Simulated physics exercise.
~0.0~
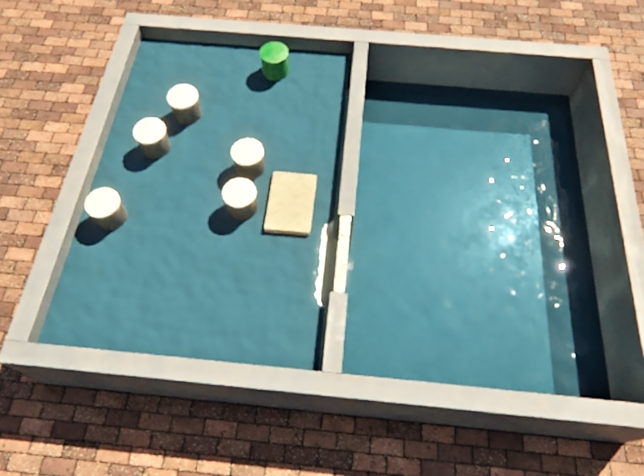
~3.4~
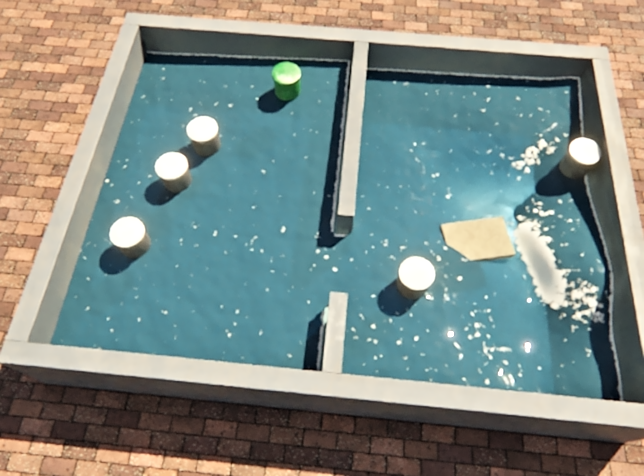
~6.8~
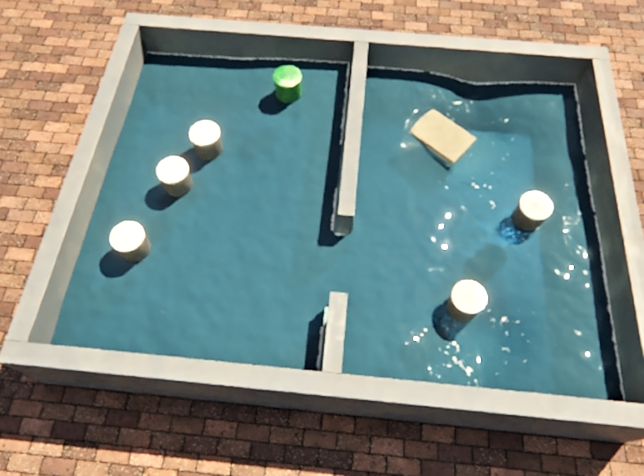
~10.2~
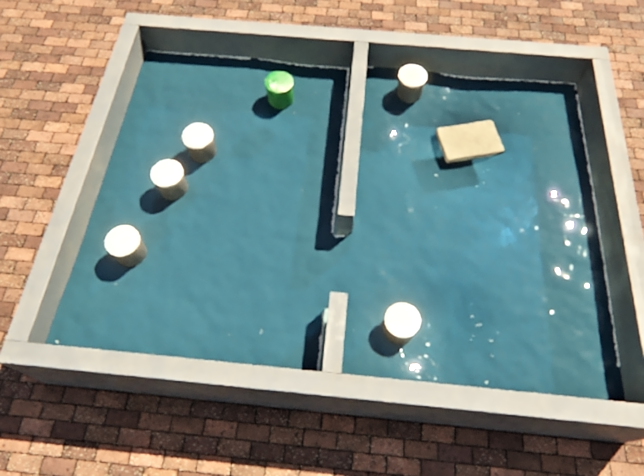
In a divided pool, water carries three floats rightward while the green one stays left.
